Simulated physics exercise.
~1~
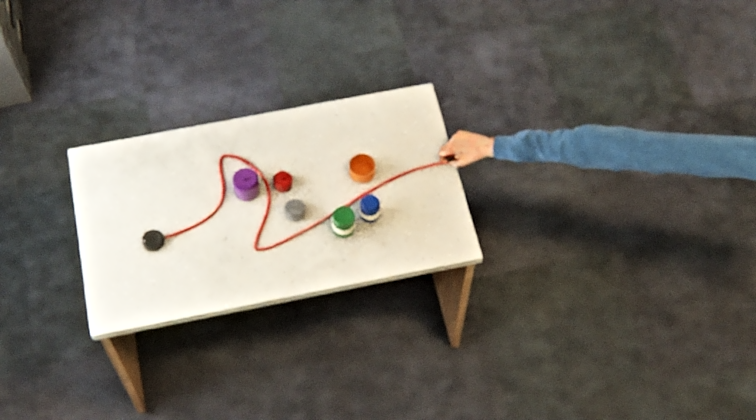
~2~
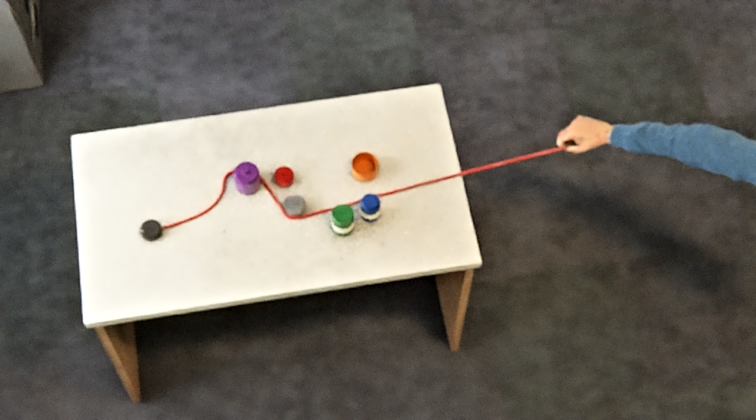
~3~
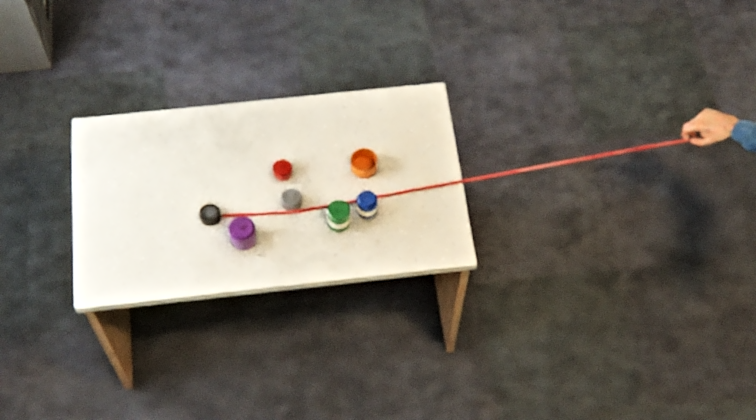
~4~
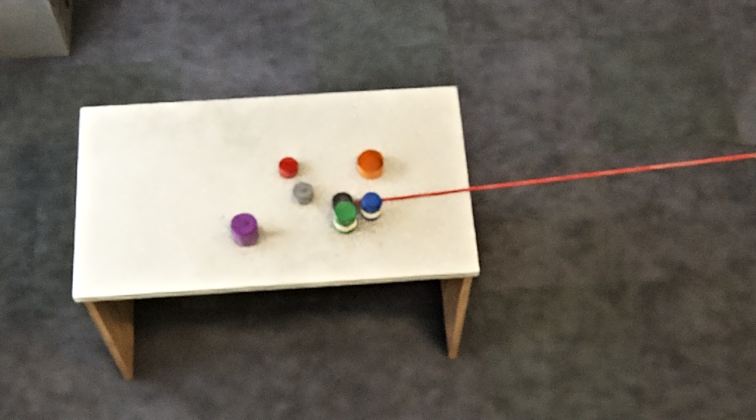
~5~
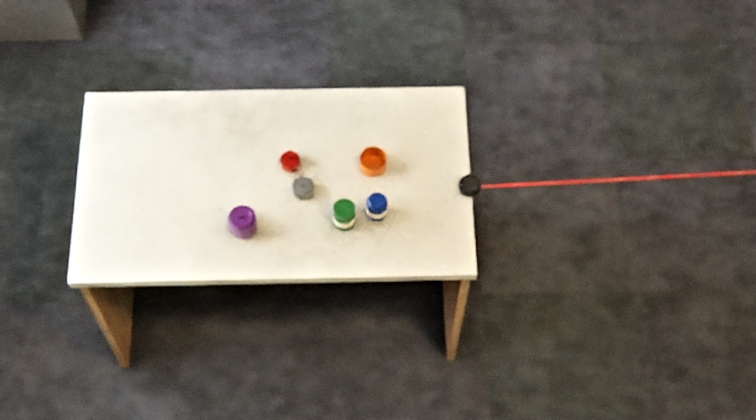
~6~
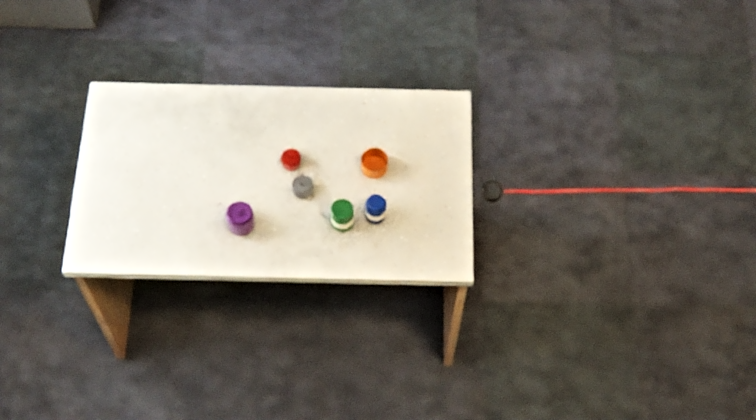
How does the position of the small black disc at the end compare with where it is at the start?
At the start it sits near the left end of the white table, and at the end it is off the tabletop, just beyond the right edge.
A hand in a blue sleeve holds a red cord that winds across a white table, seen from above at a slant, to a small black disc near the left end. Purple, red, grey, green, blue and orange round containers stand between them. The hand pulls steadily right, drawing the cord taut against the purple pot. The black disc then slides right as the purple pot ends up clearly nearer the front edge. The disc passes behind the green tin, while the other containers barely shift. Finally it leaves the right edge, trailing the cord, with the hand out of view.
